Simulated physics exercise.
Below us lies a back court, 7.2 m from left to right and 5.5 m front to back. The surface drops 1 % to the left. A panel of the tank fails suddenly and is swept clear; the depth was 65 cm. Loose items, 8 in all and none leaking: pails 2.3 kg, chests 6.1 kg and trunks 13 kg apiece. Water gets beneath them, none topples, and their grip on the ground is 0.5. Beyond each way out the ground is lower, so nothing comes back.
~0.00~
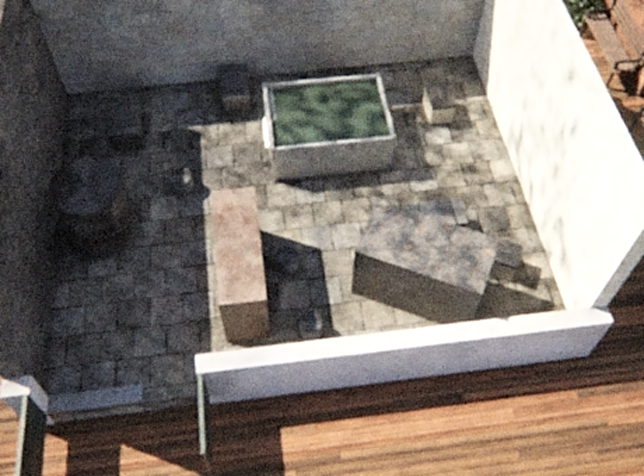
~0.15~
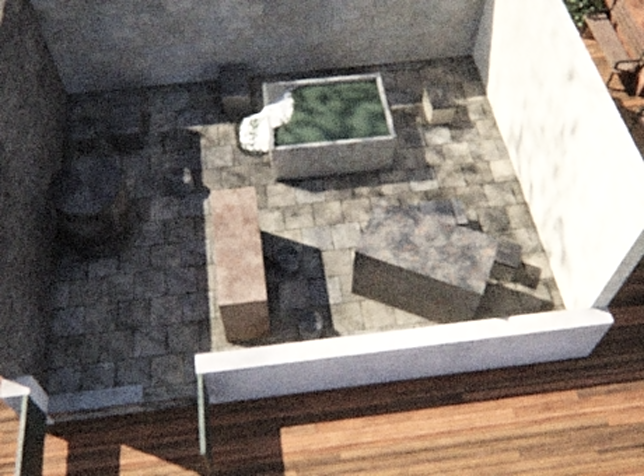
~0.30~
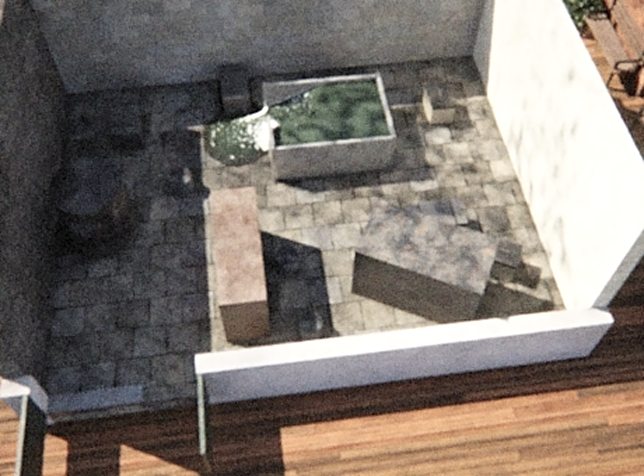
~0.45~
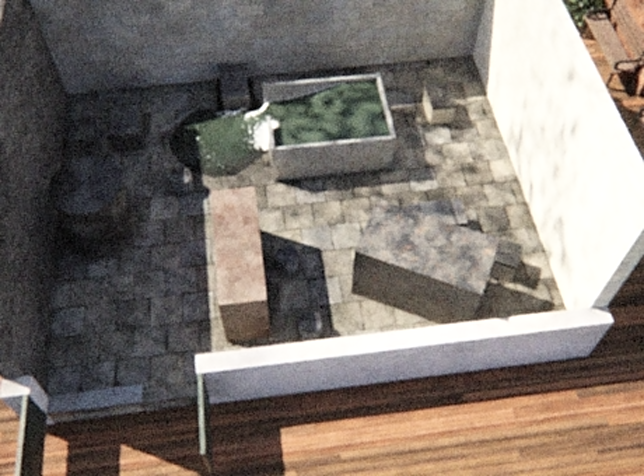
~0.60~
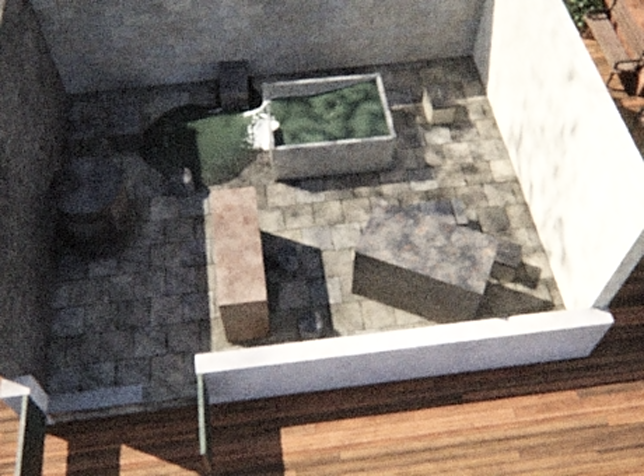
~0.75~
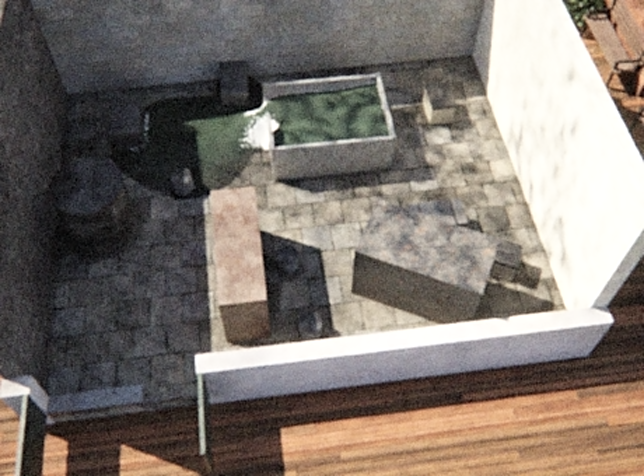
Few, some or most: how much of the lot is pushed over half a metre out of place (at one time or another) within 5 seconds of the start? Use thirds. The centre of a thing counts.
Share: Under a third.
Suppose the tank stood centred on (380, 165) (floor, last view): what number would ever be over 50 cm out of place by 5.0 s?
Then 3.
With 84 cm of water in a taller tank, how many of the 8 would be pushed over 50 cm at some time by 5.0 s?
In that case 2 of them.
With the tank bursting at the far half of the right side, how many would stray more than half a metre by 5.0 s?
Then 3.
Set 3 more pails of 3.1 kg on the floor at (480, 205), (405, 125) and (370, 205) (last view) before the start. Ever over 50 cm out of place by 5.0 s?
In that order: Under, short of it, short of it.
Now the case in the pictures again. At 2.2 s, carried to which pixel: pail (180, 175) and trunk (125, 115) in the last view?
Around (146, 247) and (68, 115).
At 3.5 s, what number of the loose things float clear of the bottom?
1 of them.
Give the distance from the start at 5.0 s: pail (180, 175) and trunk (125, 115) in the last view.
In turn: 250 cm, 50 cm.
After 1.1 s 0 of 8 are over 50 cm from their spots; 0 afloat.
After 2.2 s 2 of 8 are over 50 cm from their spots; 1 afloat.
After 3.5 s 2 of 8 are over 50 cm from their spots; 1 afloat.
After 5.0 s 2 of 8 are over 50 cm from their spots, and 2 have been at some point; 1 afloat.
